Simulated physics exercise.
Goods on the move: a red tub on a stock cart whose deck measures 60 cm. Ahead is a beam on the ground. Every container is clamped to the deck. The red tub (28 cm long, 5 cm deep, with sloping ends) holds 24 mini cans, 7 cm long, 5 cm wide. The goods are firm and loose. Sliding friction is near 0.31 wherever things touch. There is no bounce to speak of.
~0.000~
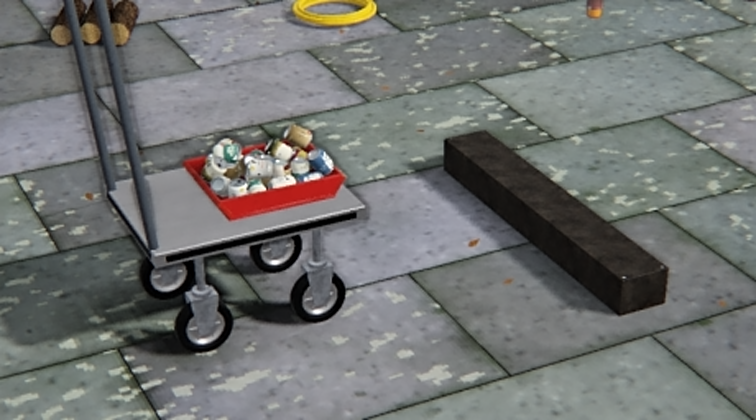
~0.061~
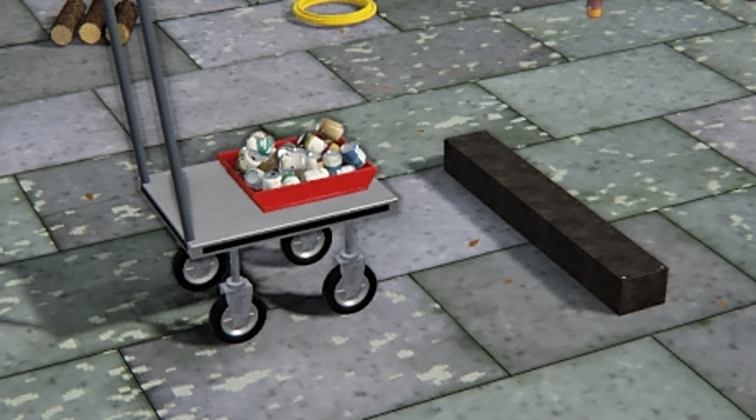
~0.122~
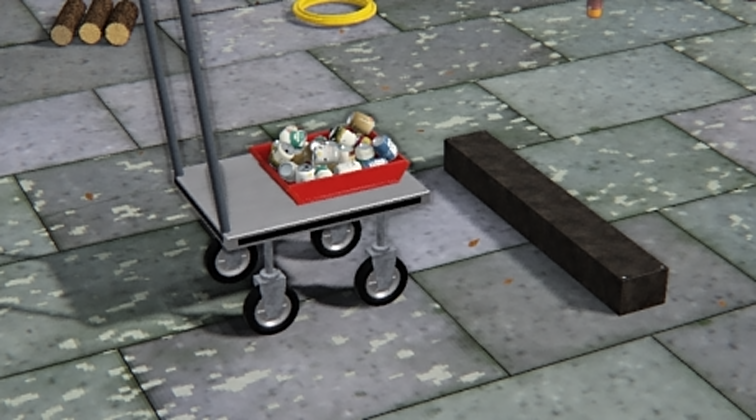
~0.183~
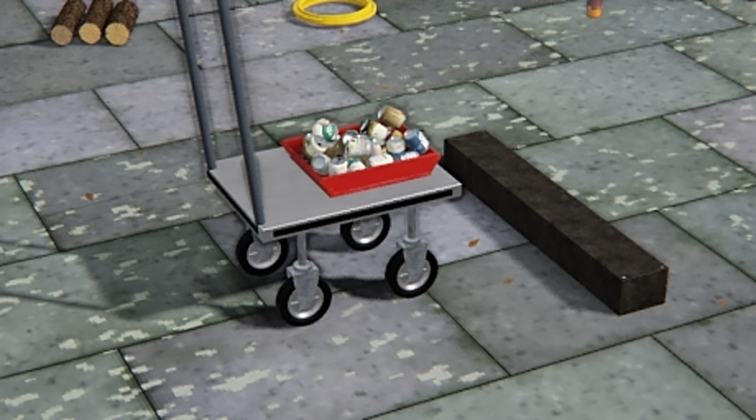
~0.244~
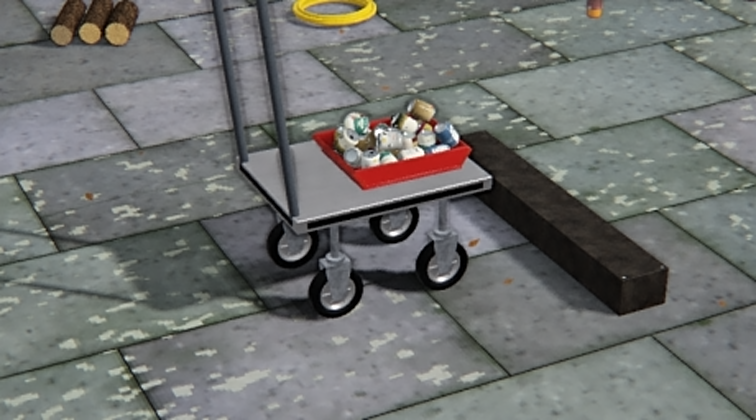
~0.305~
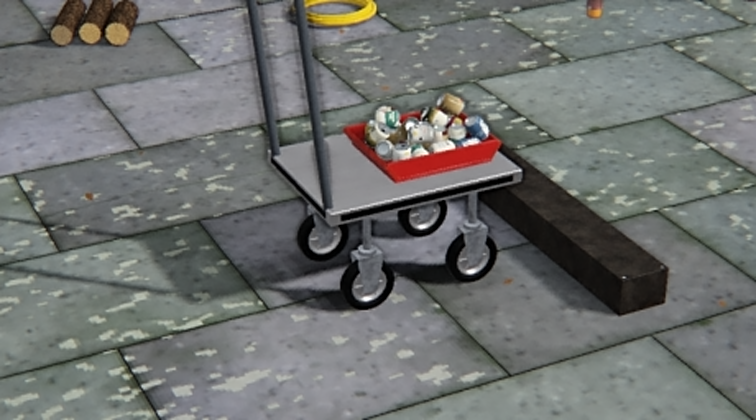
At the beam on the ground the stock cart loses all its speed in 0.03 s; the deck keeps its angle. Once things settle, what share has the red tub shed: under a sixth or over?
It sheds over a sixth of them.
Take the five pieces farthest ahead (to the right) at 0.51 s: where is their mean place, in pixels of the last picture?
Around (532, 98).
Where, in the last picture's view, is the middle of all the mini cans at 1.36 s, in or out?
Near (498, 121).
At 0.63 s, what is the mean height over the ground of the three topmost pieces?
Some 50 cm up.
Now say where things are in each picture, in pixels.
In the first picture (we follow the rim corner now nearest the camera), red tub at (220, 202); 69 cm still to roll; nothing out yet.
Red tub at (255, 194); 59 cm still to roll, in the second picture.
Red tub at (289, 186); 49 cm still to roll, in the third picture.
Red tub at (323, 179); 39 cm still to roll, in the fourth picture.
Red tub at (355, 172); 29 cm still to roll, in the fifth picture.
Red tub at (388, 164); 20 cm still to roll; nothing out yet, in the sixth picture.
After 0.41 s, impact.
After 0.51 s, 2 of 24 out of the red tub.
After 0.63 s, 4 of 24 out of the red tub.
After 0.86 s, 7 of 24 out of the red tub.
Final count (at 1.36 s), 7 of 24 out of the red tub. Asked share, 7 of 24, 29 per cent.
